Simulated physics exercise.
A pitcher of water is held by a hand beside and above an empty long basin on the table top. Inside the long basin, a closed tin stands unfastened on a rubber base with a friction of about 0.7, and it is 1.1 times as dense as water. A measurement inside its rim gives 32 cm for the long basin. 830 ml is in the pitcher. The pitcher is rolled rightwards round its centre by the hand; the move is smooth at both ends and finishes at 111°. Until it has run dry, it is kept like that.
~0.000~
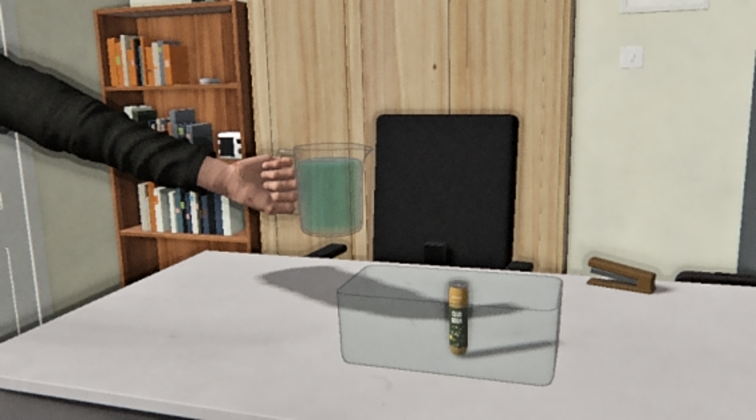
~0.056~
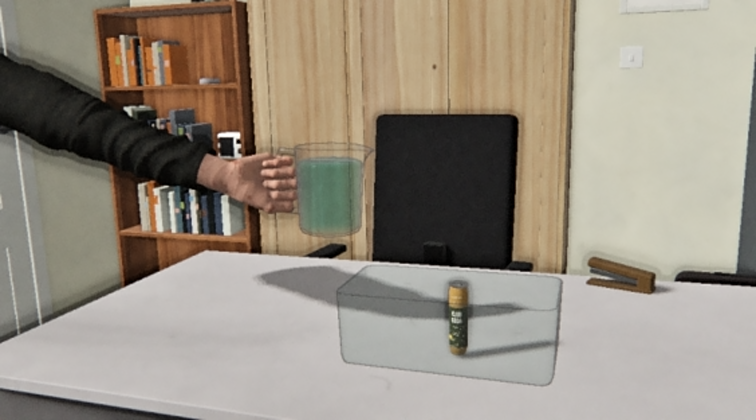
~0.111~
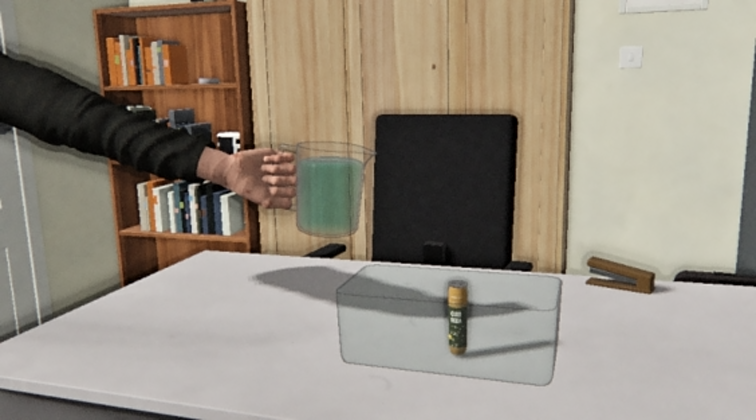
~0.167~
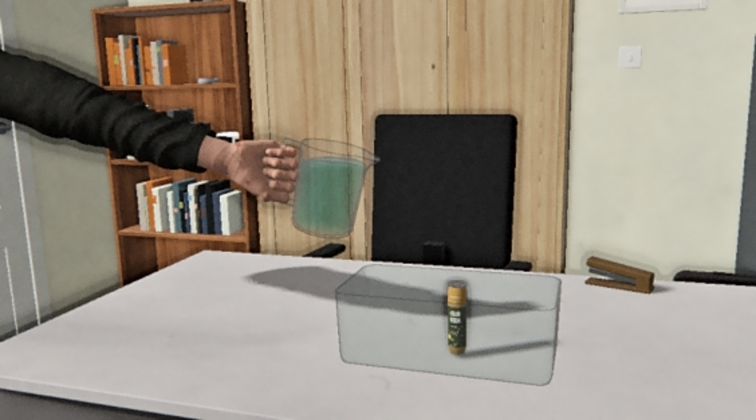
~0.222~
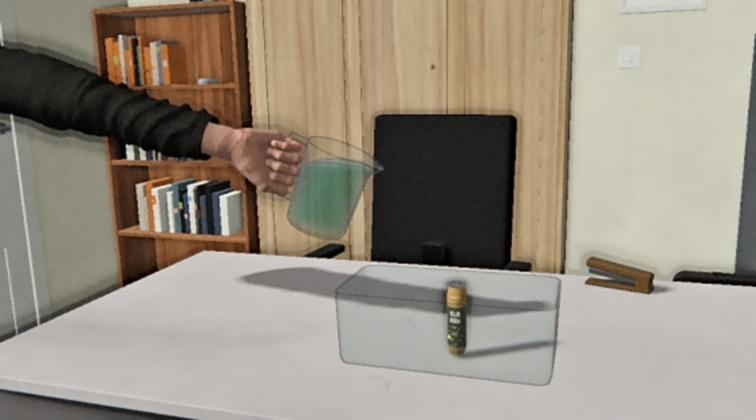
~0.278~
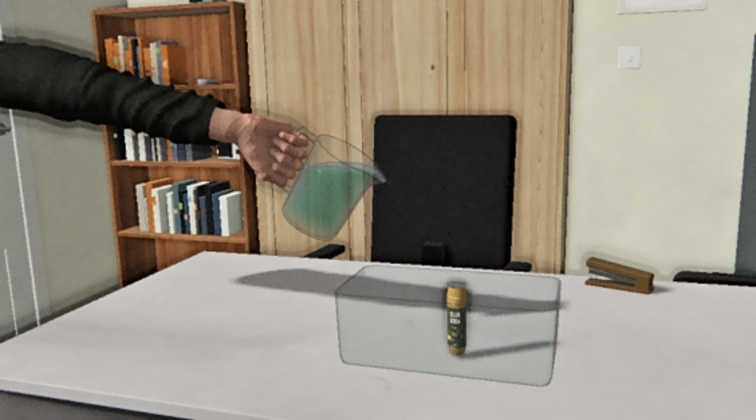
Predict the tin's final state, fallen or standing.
I predict it is standing.
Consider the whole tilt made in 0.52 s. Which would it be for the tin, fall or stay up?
Holds steady.
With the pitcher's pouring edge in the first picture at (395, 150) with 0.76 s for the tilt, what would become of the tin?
After that, the tin overturns.
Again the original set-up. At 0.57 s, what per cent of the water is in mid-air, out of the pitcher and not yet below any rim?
Near 22 in a hundred.
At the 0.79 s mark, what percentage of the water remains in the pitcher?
I reckon near 14 per cent still sits there.
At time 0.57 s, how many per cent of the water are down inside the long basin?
Estimate - around 16 in a hundred parts.
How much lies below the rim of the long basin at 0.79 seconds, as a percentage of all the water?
My estimate is about 74 percent.
Then, 0.57 s in, the tilt is 95° and 60 per cent is still to pour; the tin stands where it began.
Then, 0.79 s in, the tilt is 111° and 13 per cent is still to pour; the tin stands where it began.
Then, 1.01 s in, the tilt is 111° and 1 per cent is still to pour; the tin stands where it began.
Then, 1.26 s in, the tilt is 111° and 0 per cent is still to pour; the tin stands where it began.
Finally, the tin stands where it began.
